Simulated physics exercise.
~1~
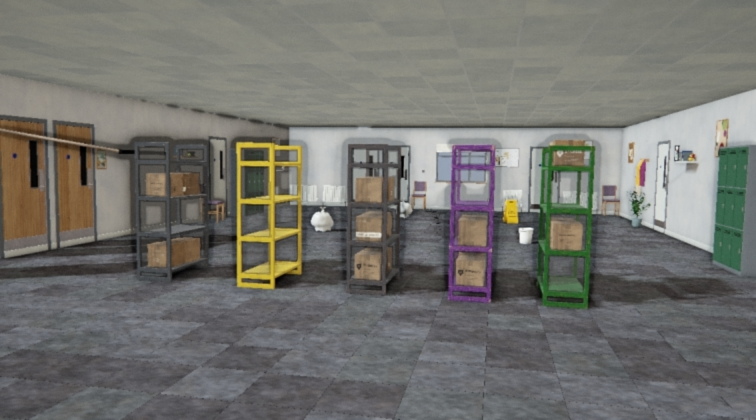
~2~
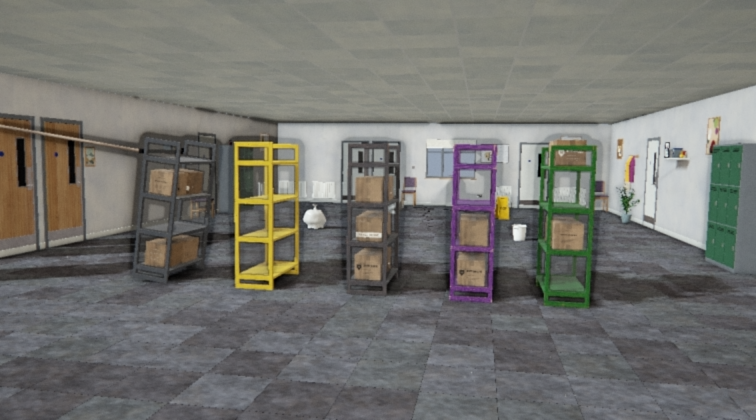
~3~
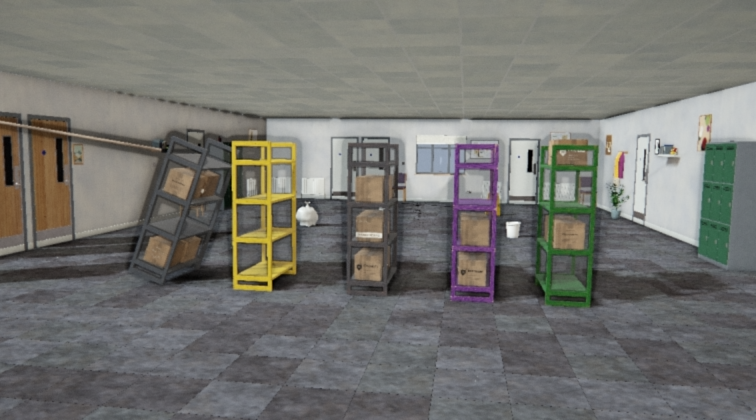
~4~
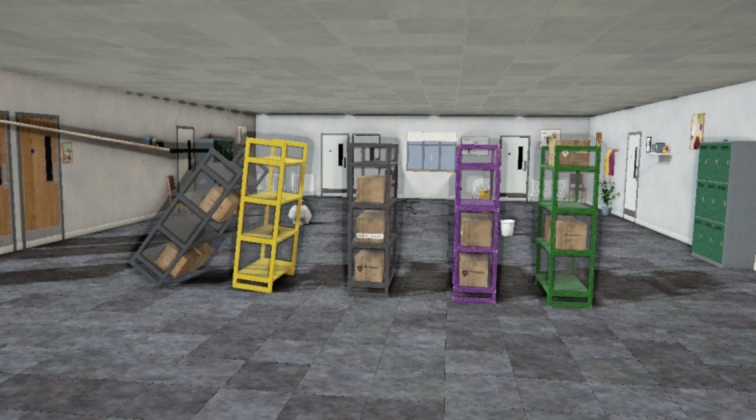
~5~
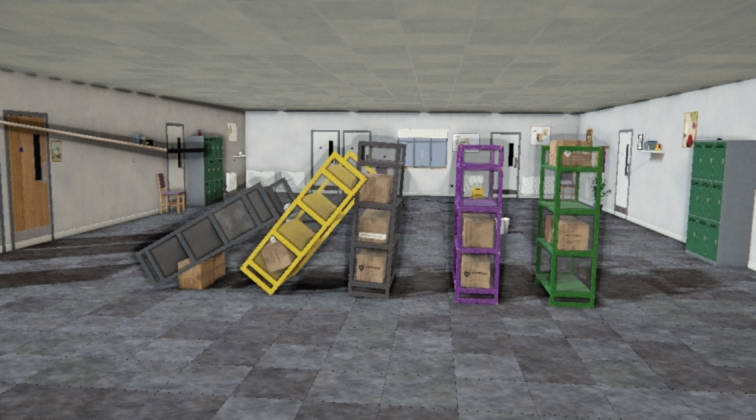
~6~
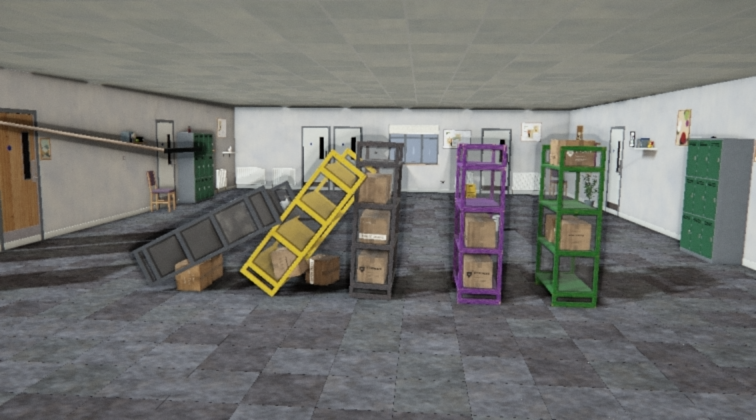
In this clip, a pole at the left tips a grey rack rightward into a yellow one, which leans over and comes to rest against the grey rack beside it. Boxes spill on the floor, while that middle rack and the purple and green ones stay standing.
